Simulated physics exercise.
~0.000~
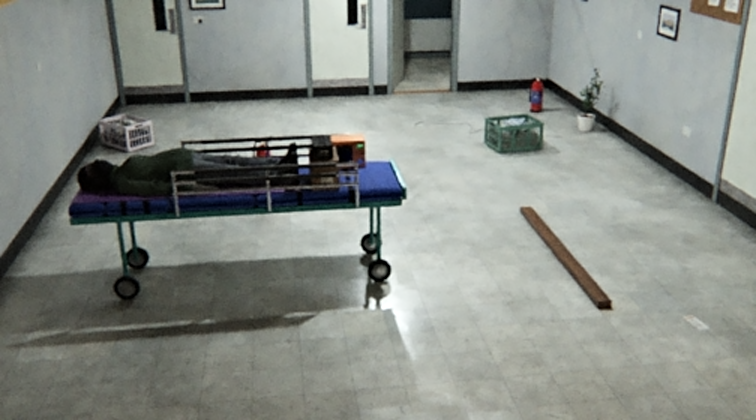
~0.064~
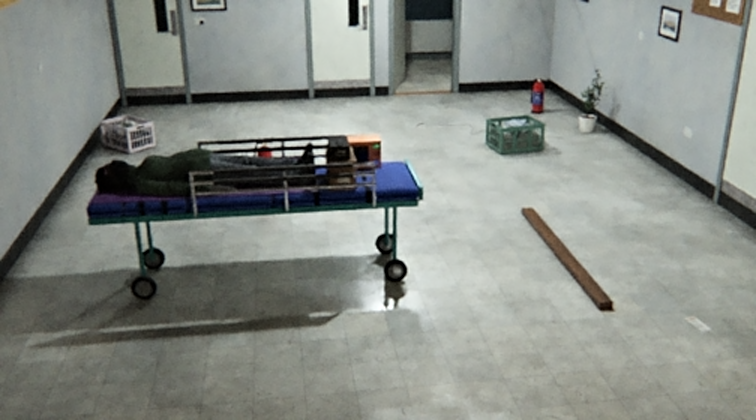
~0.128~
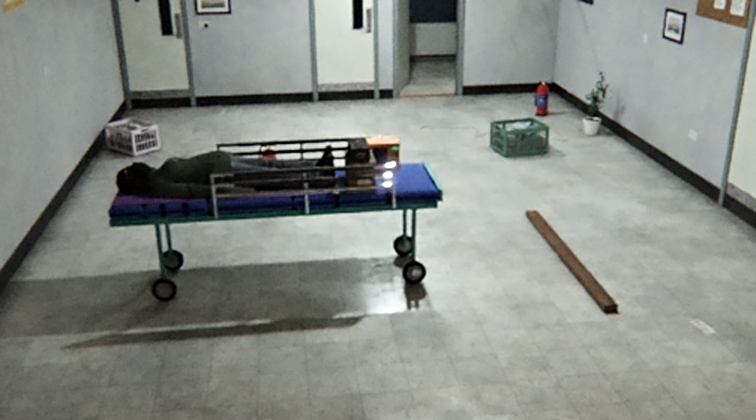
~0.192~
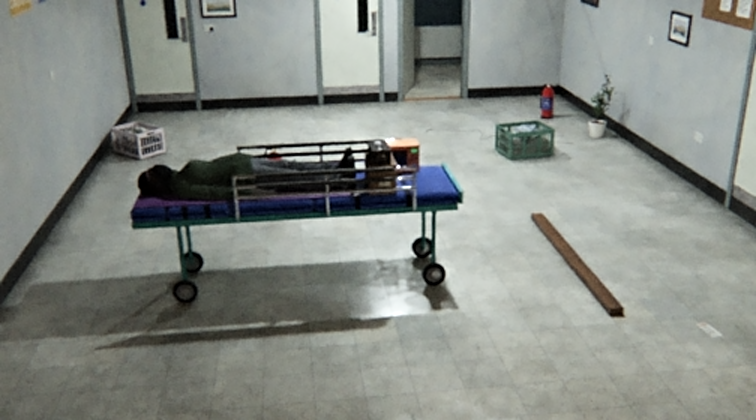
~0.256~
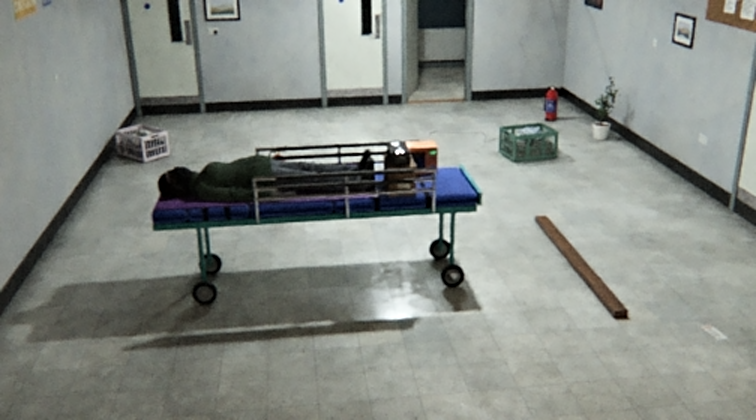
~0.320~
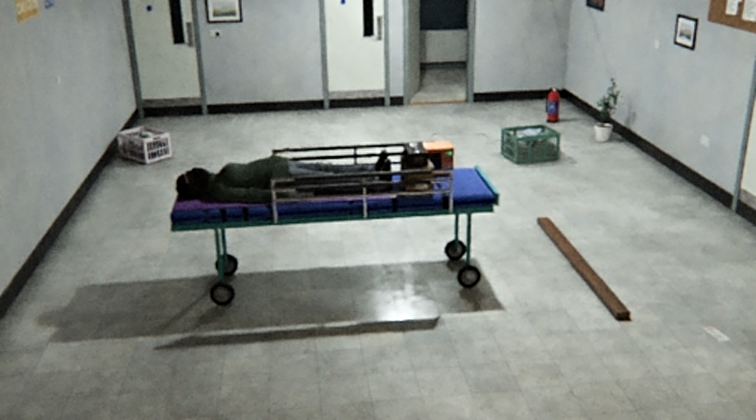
A person lies on a blue wheeled trolley as it rolls right across the floor.
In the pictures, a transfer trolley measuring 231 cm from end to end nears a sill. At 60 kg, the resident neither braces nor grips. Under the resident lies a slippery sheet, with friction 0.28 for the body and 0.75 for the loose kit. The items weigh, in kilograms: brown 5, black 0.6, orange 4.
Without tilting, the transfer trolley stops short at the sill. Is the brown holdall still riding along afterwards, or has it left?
It is still riding along.
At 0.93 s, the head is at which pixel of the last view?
Roughly (336, 177) in the last view.
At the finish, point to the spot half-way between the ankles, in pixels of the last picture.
My guess is somewhere near (548, 169).
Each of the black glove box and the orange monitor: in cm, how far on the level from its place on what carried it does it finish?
The black glove box ends 40 away and the orange monitor 25.
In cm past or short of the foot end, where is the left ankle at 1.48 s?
Some 35 cm short of it.
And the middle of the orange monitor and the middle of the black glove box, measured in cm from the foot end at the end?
Orange monitor, 10 centimetres short; black glove box, 20 centimetres short.
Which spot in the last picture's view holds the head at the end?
It ends up at about (371, 176).
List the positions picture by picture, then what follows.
In the first picture, brown holdall (324, 168), black glove box (322, 147), left ankle (287, 165); 137 cm still to roll.
In the second picture, brown holdall (341, 168), black glove box (339, 148), left ankle (303, 166); 126 cm still to roll.
In the third picture, brown holdall (360, 170), black glove box (359, 150), left ankle (322, 168); 114 cm still to roll.
In the fourth picture, brown holdall (381, 172), black glove box (379, 152), left ankle (342, 170); 103 cm still to roll.
In the fifth picture, brown holdall (400, 174), black glove box (398, 154), left ankle (361, 172); 92 cm still to roll.
In the sixth picture, brown holdall (417, 175), black glove box (416, 154), left ankle (377, 173); 81 cm still to roll.
The jolt is at 0.78 s.
After 0.93 s the brown holdall is 41 cm short of the foot end, tilted 5°, near (547, 167) in the last picture's view; the black glove box 39 cm short of the foot end, tilted 5°.
After 1.18 s the brown holdall is 21 cm short of the foot end, tilted 0°, near (573, 167) in the last picture's view.
After 1.48 s the brown holdall is 18 cm short of the foot end, tilted 0°, near (576, 167) in the last picture's view; the black glove box 17 cm short of the foot end, tilted 0°.
When all is still (1.7 s), brown holdall stays on; black glove box stays on; orange monitor stays on; left ankle stops short of the foot end.
